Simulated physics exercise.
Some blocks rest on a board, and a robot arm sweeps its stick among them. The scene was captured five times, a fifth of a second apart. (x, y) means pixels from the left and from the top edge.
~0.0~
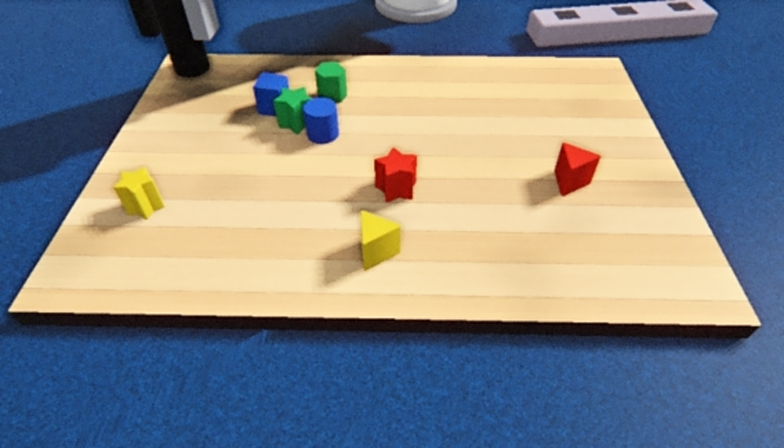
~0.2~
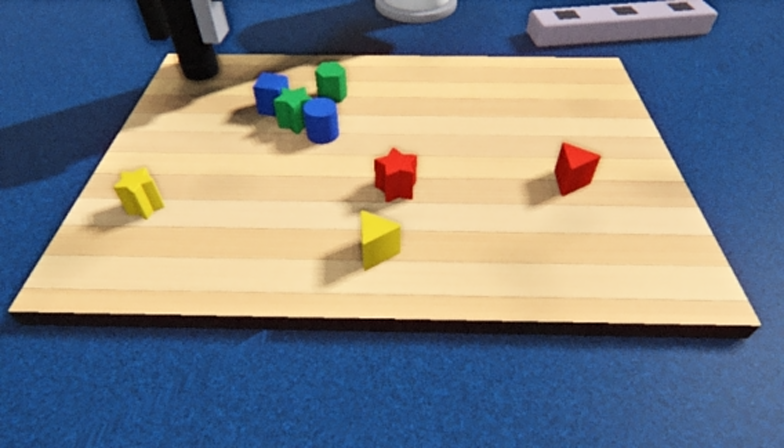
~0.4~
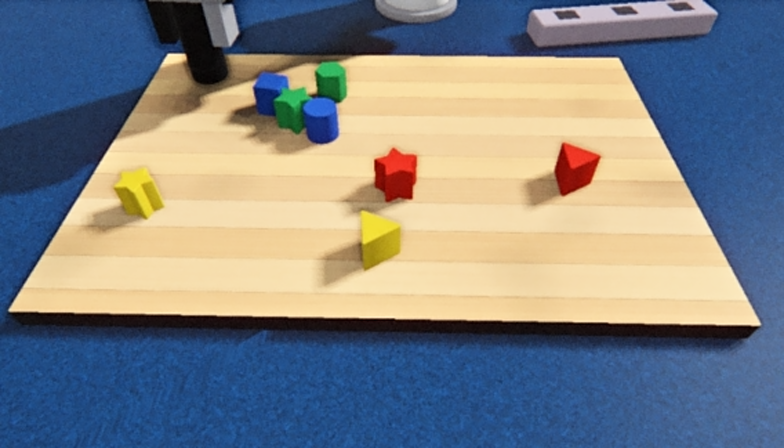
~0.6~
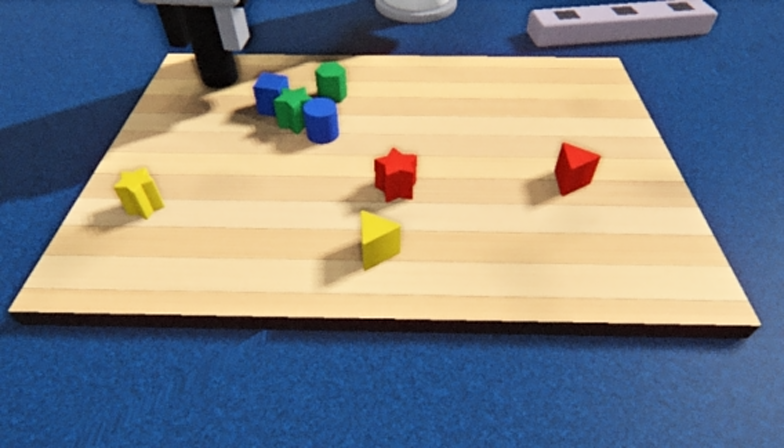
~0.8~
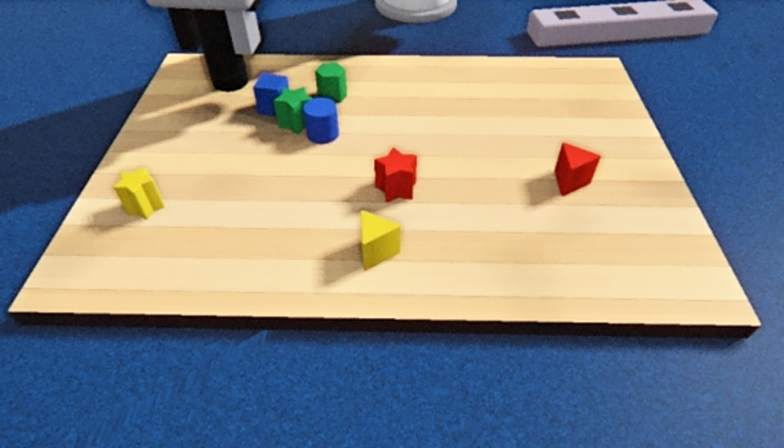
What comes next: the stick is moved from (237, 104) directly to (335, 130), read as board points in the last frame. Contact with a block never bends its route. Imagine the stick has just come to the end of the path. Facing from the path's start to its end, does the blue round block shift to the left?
No.
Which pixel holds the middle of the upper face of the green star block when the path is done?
In the picture, it is at (364, 97).
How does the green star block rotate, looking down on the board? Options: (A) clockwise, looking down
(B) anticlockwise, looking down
Option A.
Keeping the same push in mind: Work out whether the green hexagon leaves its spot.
It moves.
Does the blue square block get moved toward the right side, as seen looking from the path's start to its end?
Short answer: No.
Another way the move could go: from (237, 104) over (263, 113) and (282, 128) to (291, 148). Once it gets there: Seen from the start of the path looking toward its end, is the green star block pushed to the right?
No, that is not how it ends up.
The first path, step by step. One third of the way, stick (264, 92); blue square block (296, 79), turned 30° anticlockwise; green star block (313, 92), turned 50° clockwise; blue round block (326, 111).
Two thirds of the way, stick (298, 100); blue square block (315, 77), turned 65° anticlockwise; green star block (331, 94), turned 55° clockwise; blue round block (330, 114); green hexagon (337, 65).
At the end, stick (332, 109); blue square block (317, 77), turned 75° anticlockwise; green star block (364, 97), turned 45° clockwise; blue round block (344, 122); green hexagon (337, 65).
